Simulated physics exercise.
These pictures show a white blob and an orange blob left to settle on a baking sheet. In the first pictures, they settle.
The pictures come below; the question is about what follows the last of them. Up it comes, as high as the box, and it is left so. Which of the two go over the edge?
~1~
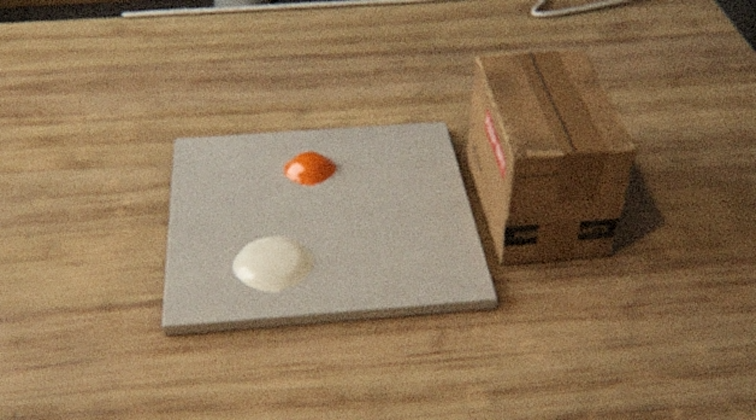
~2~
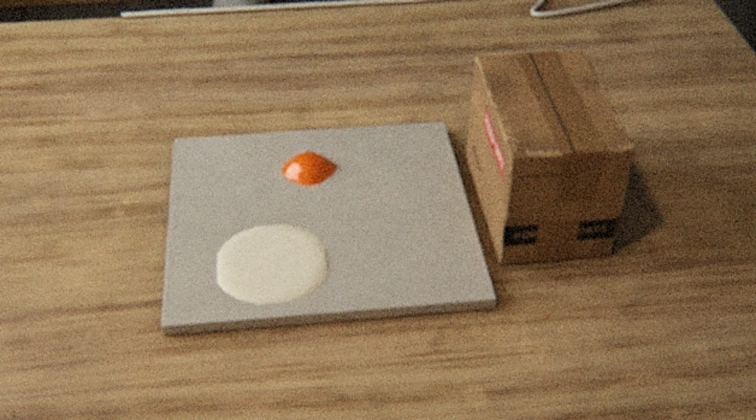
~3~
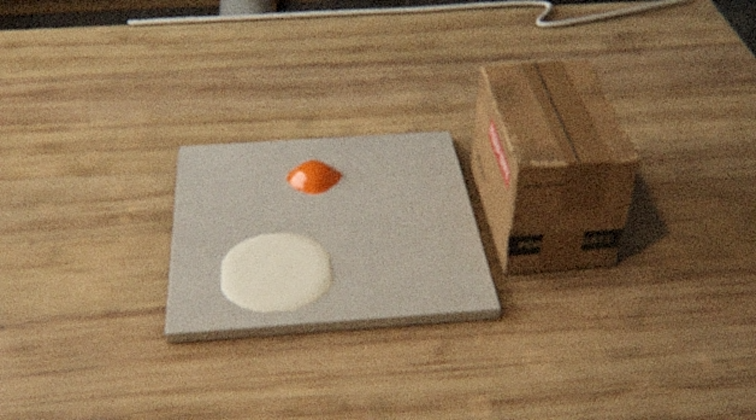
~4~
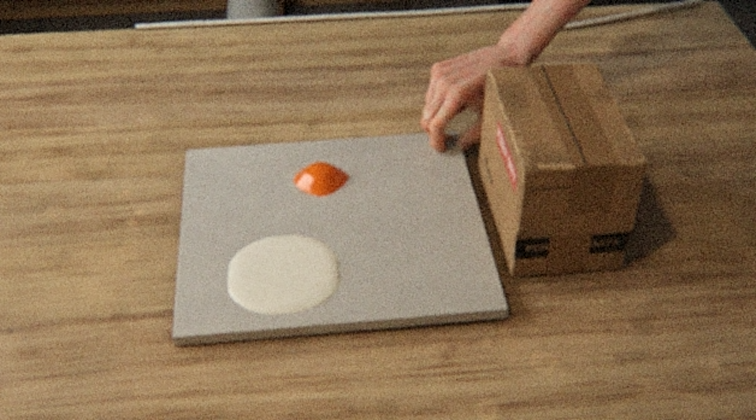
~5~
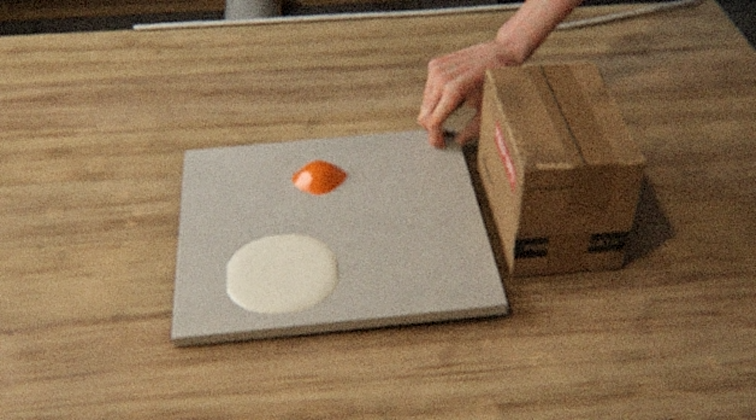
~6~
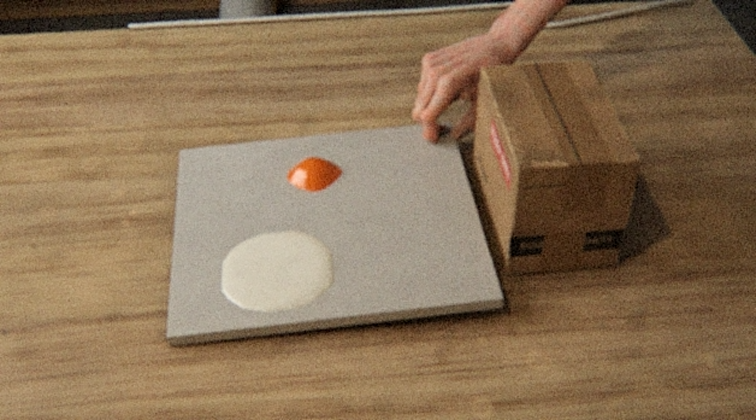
Put simply, the white blob makes it off, and the orange blob is held back.
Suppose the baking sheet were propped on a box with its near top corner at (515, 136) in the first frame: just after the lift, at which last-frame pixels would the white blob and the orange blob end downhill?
(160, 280), (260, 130).
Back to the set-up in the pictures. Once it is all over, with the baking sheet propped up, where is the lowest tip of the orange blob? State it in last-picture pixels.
I'd put it at about (267, 138).
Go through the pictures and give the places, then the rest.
In the first frame, the baking sheet lies flat; white blob (273, 259) a low mound; orange blob (310, 162) a mound; box (565, 210).
In the second frame, they settle; white blob (273, 261) spread thin; orange blob (309, 162) a mound.
In the third frame, at rest; white blob (277, 270) spread thin; orange blob (314, 171) a mound.
In the fourth frame, a hand takes the end; white blob (284, 272) spread thin; orange blob (321, 173) a mound.
In the fifth frame, the end is rising; white blob (282, 271) spread thin; orange blob (319, 172) a mound.
In the sixth frame, the baking sheet slopes by about 3°; white blob (278, 268) spread thin; orange blob (314, 168) a mound; box (571, 221).
Soon after, slope about 29°; the white blob is dripping off the low end; the orange blob has not moved.
Later, the white blob is dripping off the low end; the orange blob has not moved.
In the end, slope about 29°; the white blob is dripping off the low end; the orange blob has not moved.
